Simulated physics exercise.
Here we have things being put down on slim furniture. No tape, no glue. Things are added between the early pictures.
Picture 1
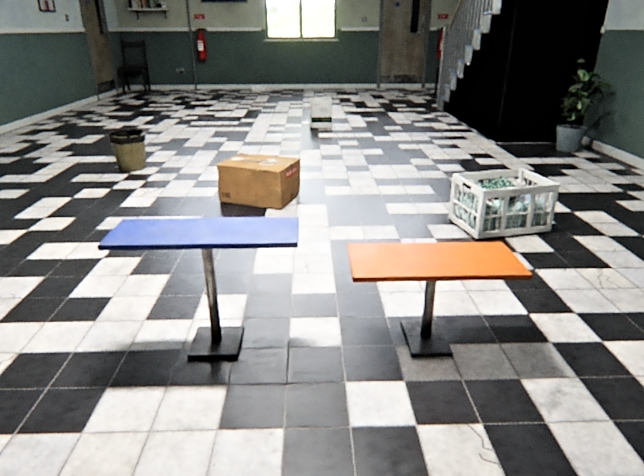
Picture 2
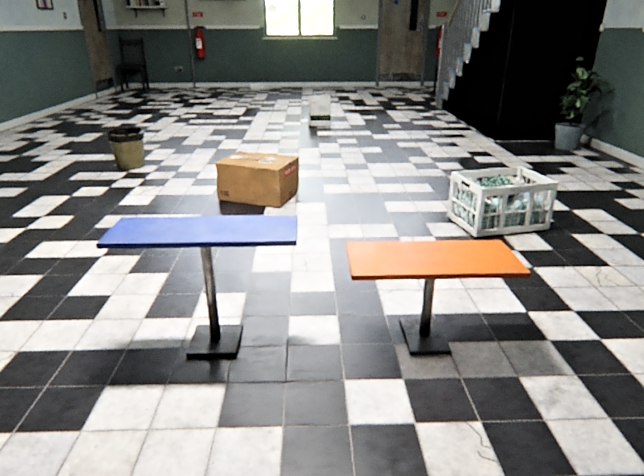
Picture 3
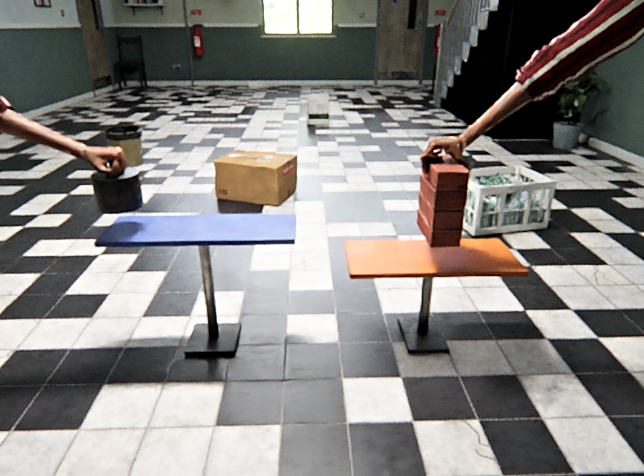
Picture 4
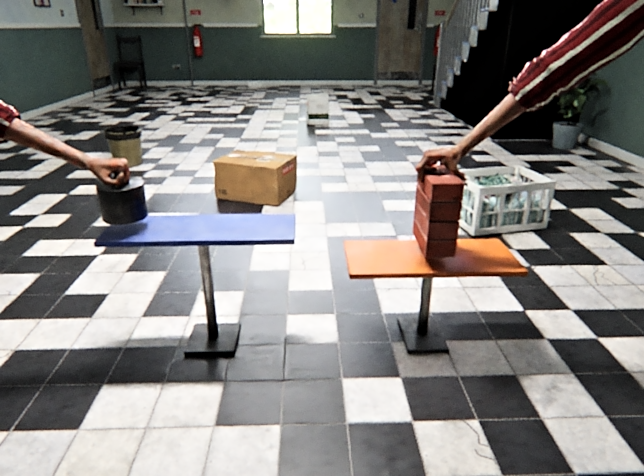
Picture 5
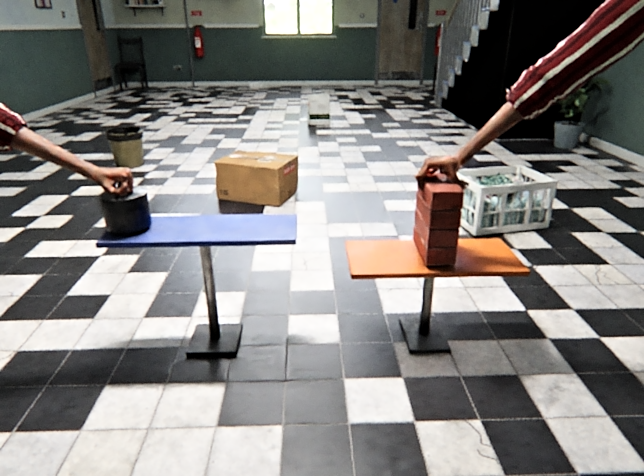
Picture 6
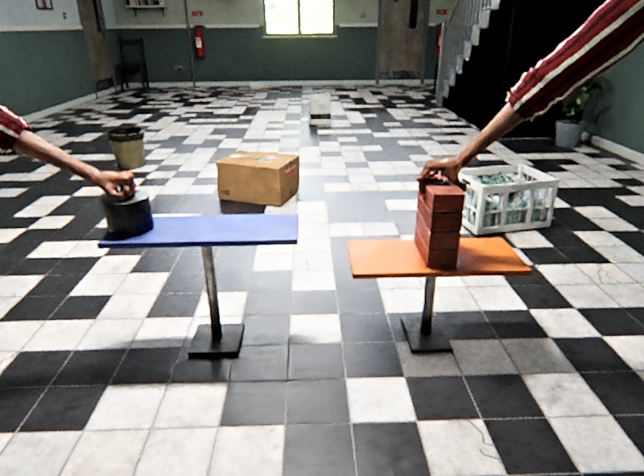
We see a blue stand and an orange stand on a checkered floor, both empty, before one hand lowers a dark cylindrical object onto the blue stand's left end and another holds stacked reddish bricks on the orange one.
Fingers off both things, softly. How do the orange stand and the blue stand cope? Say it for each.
In the end the orange stand stays flat on its feet and the blue stand tips up.
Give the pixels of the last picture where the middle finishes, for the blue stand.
At about (78, 276).
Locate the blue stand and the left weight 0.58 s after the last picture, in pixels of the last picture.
First (111, 253), then (54, 291).
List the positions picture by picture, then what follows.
In the first frame, orange stand (433, 261); blue stand (205, 233).
In the second frame, blue stand (204, 231).
In the third frame, still on the way; orange stand (430, 257); right bricks (441, 200).
In the fourth frame, still on the way; blue stand (202, 229); left weight (123, 201).
In the fifth frame, still on the way; orange stand (431, 257); right bricks (436, 217).
In the sixth frame, in place, still held; orange stand (433, 257); blue stand (205, 230); left weight (129, 213).
Then, 0.42 s after the last picture, orange stand at rest near (433, 257); blue stand tipped 19° from how it was near (160, 230).
Then, 0.58 s after the last picture, orange stand at rest near (433, 257); blue stand tipped 47° from how it was near (112, 253).
Then, 0.76 s after the last picture, orange stand at rest near (433, 257); blue stand tipped 63° from how it was near (81, 267).
At rest, the orange stand keeps steady, near (433, 257); the blue stand goes over, near (78, 276).
